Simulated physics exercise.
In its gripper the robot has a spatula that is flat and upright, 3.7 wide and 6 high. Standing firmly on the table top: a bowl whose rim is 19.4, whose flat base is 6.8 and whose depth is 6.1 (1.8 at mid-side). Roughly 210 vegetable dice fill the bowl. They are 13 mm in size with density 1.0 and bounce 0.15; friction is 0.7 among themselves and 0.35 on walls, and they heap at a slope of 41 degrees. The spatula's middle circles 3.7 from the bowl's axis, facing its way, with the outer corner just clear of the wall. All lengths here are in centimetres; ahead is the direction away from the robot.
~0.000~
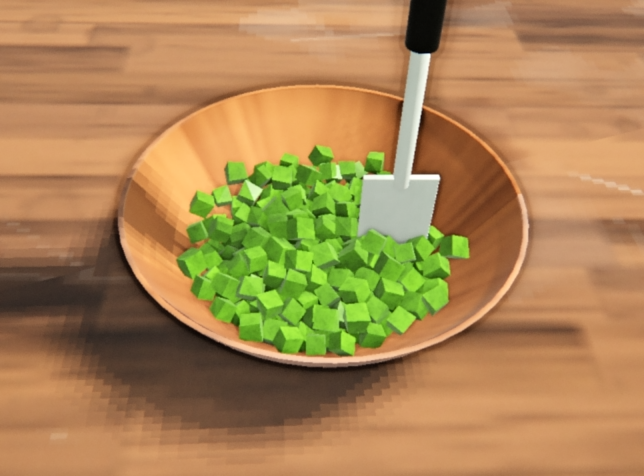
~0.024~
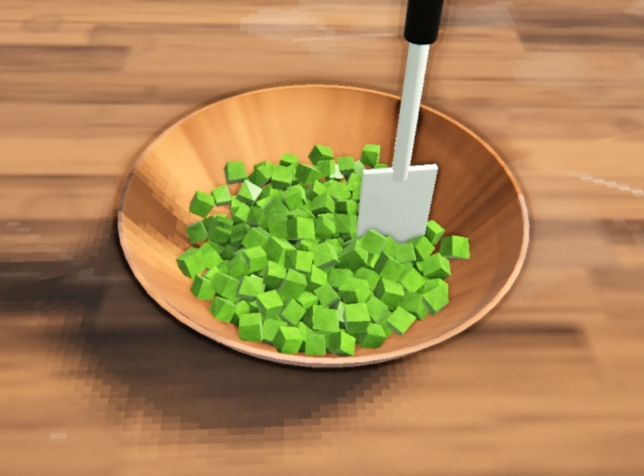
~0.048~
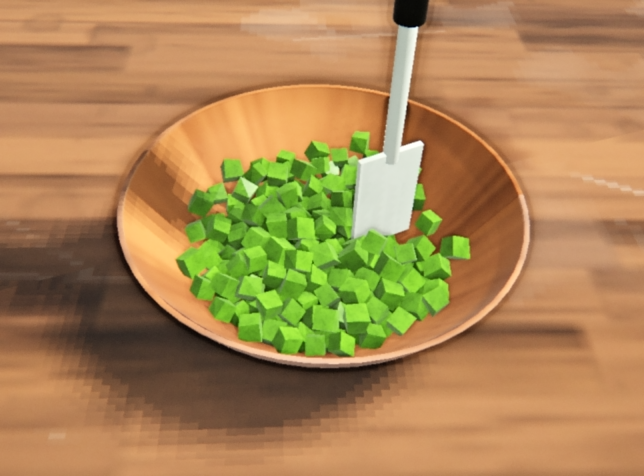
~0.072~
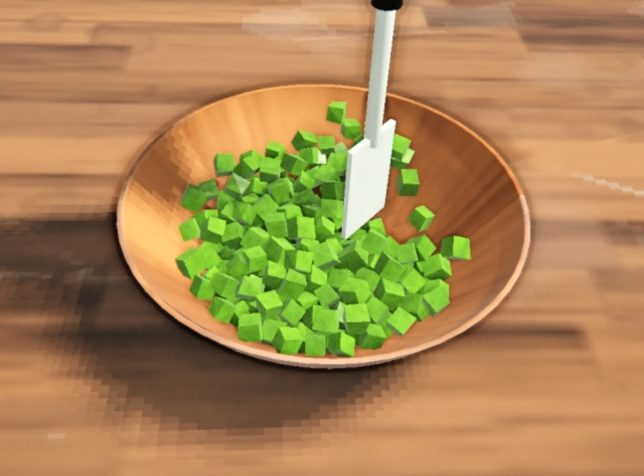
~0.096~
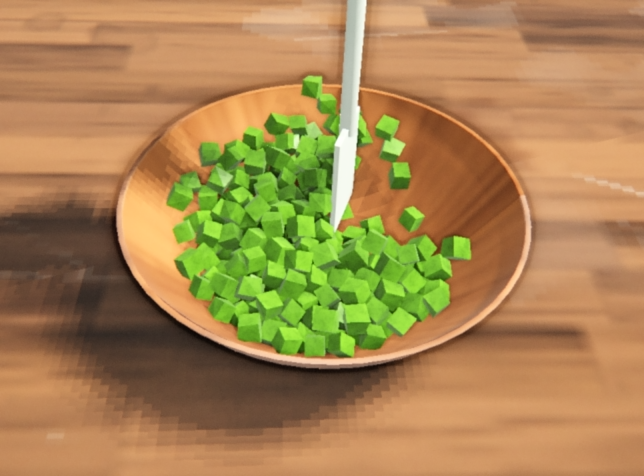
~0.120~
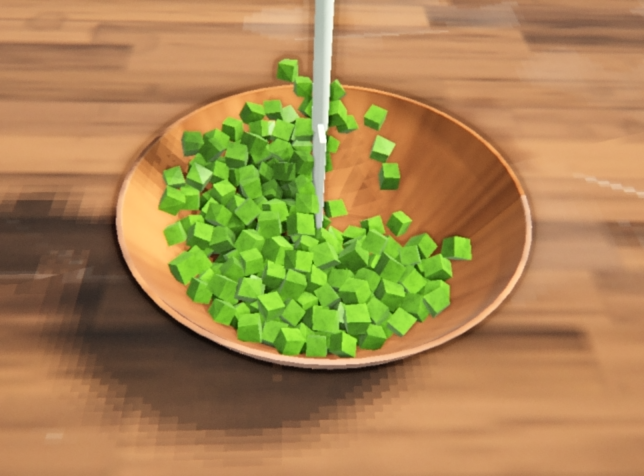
At first, a spatula with a black handle stands in a wooden bowl of green cubes, its flat blade on the right side. The spatula then sweeps leftward through the far part of the pile, its blade turning edge-on, as cubes bunch up along the far left wall and bare bowl shows behind it.
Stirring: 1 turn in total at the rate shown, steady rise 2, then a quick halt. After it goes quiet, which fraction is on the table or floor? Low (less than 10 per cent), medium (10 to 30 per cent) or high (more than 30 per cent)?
The share is medium, between 10 and 30 per cent.
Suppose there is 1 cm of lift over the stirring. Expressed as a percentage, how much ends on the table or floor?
25 per cent, roughly.
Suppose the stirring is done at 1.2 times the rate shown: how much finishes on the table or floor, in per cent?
25 %.
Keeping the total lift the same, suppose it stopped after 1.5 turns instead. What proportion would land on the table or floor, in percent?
Then roughly 20 percent.
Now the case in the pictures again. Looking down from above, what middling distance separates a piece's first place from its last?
My guess is close to 7 centimetres.
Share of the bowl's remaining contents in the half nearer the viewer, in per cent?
Close to 55 in a hundred.
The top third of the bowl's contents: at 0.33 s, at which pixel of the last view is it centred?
Centre, approx.: (384, 307).
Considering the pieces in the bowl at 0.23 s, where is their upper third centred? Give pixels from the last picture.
Centre of upper third: Approx. (191, 231) px.
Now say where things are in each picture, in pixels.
The first frame shows spatula neck at (405, 152), 0° round; upper third of the load around (316, 241), from x 190 to 455, top at y 155; 212 in the bowl.
The second frame shows spatula neck at (404, 144), 7° round; upper third of the load around (323, 229), from x 190 to 455, top at y 155.
The third frame shows spatula neck at (395, 127), 26° round; upper third of the load around (309, 223), from x 190 to 455, top at y 140.
The fourth frame shows spatula neck at (375, 111), 49° round; upper third of the load around (304, 213), from x 190 to 455, top at y 110.
The fifth frame shows spatula neck at (349, 100), 71° round; upper third of the load around (290, 182), from x 180 to 455, top at y 85.
The sixth frame shows spatula neck at (321, 95), 94° round; upper third of the load around (268, 172), from x 170 to 455, top at y 70; 212 in the bowl.
After 0.23 s, 193° round, highest piece 8 above the table; 204 in the bowl, 8 in flight or on the tool.
After 0.33 s, 292° round, highest piece 8 above the table; 191 in the bowl, 9 on the table or floor, 12 in flight or on the tool.
After 0.58 s, 0° round, highest piece 6 above the table; 179 in the bowl, 33 on the table or floor.
After 1.28 s, 0° round, highest piece 6 above the table; 179 in the bowl, 33 on the table or floor.
At rest, 179 in the bowl, 33 on the table or floor. That is 16 % on the table or floor.
